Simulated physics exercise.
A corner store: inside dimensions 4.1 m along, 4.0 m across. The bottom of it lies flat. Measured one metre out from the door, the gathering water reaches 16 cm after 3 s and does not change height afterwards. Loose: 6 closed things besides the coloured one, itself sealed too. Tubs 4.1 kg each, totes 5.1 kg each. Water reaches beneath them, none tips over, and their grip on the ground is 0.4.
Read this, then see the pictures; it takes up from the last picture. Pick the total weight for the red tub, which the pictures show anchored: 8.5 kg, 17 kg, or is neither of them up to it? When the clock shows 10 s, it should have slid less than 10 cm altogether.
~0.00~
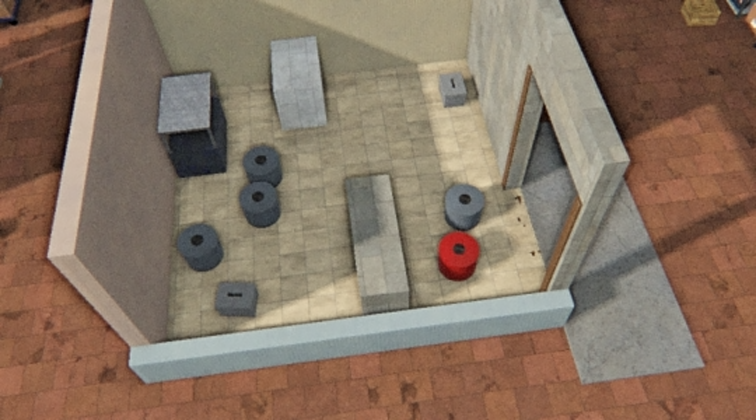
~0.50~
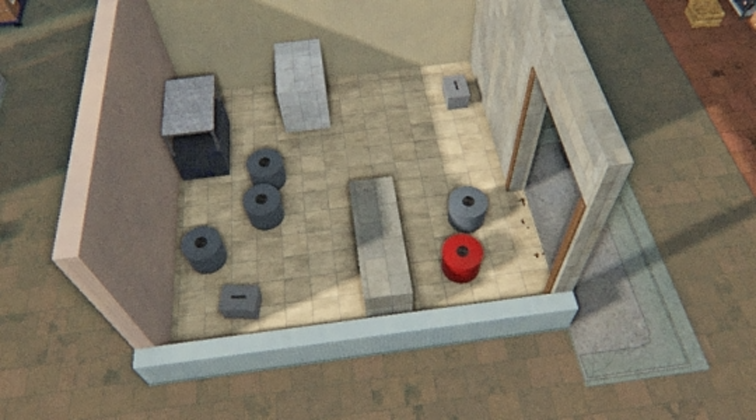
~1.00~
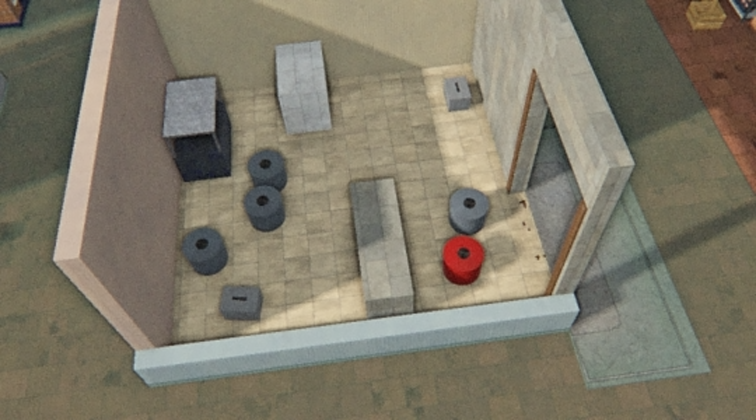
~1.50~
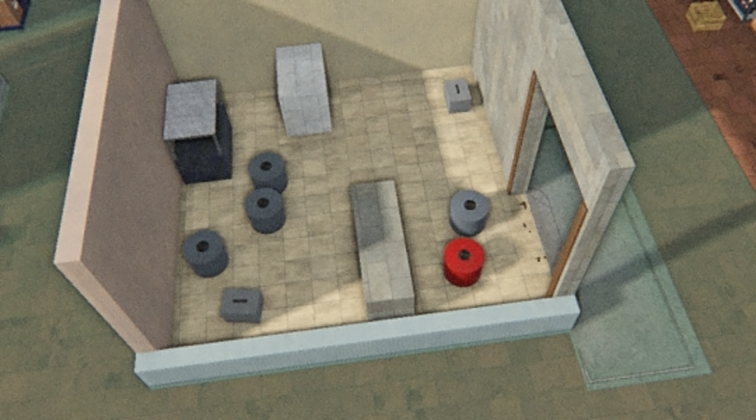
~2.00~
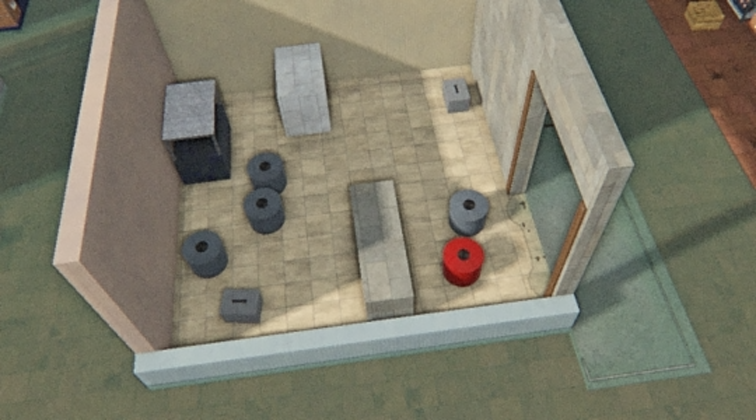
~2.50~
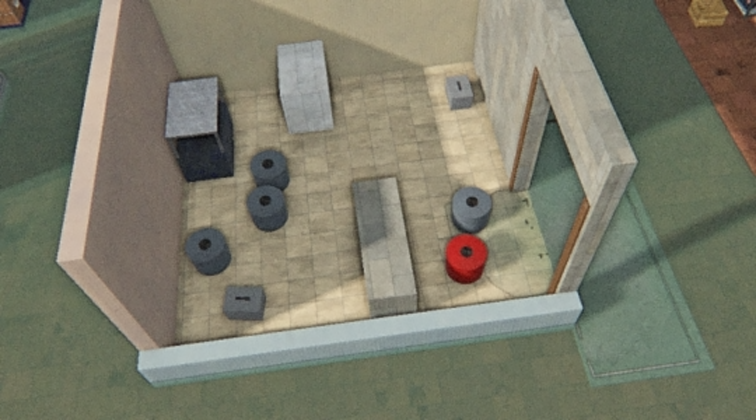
Neither is up to it.
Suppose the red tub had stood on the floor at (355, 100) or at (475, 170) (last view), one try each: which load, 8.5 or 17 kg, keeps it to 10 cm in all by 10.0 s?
In order, no load succeeds and heavier load succeeds alone.
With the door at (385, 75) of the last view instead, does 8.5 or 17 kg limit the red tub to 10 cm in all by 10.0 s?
Moved there, neither choice works.
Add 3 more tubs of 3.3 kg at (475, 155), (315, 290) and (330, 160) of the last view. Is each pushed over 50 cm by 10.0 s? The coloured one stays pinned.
In the order given, within the mark, then within the mark, and last beyond the mark.
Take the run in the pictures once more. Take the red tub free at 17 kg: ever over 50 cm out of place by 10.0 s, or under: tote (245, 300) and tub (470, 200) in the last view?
Falls short; exceeds it.
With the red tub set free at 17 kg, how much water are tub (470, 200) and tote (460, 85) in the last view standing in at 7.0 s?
Depth approx. 7 cm / 2 cm.
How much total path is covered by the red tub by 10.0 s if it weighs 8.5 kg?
Adding it all up, something like 250 cm.
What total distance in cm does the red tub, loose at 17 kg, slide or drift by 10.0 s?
120 cm or so in all.
After 3.5 s the red tub would be 36 cm from its start with 8.5 kg and 7 cm from its start with 17 kg; 5 cm of water round it then.
After 4.5 s the red tub would be 49 cm from its start with 8.5 kg and 38 cm from its start with 17 kg; 9 cm of water round it then.
After 7.0 s the red tub would be 44 cm from its start with 8.5 kg and 44 cm from its start with 17 kg; 15 cm of water round it then.
After 10.0 s the red tub would be 40 cm from its start with 8.5 kg and 43 cm from its start with 17 kg; 12 cm of water round it then.
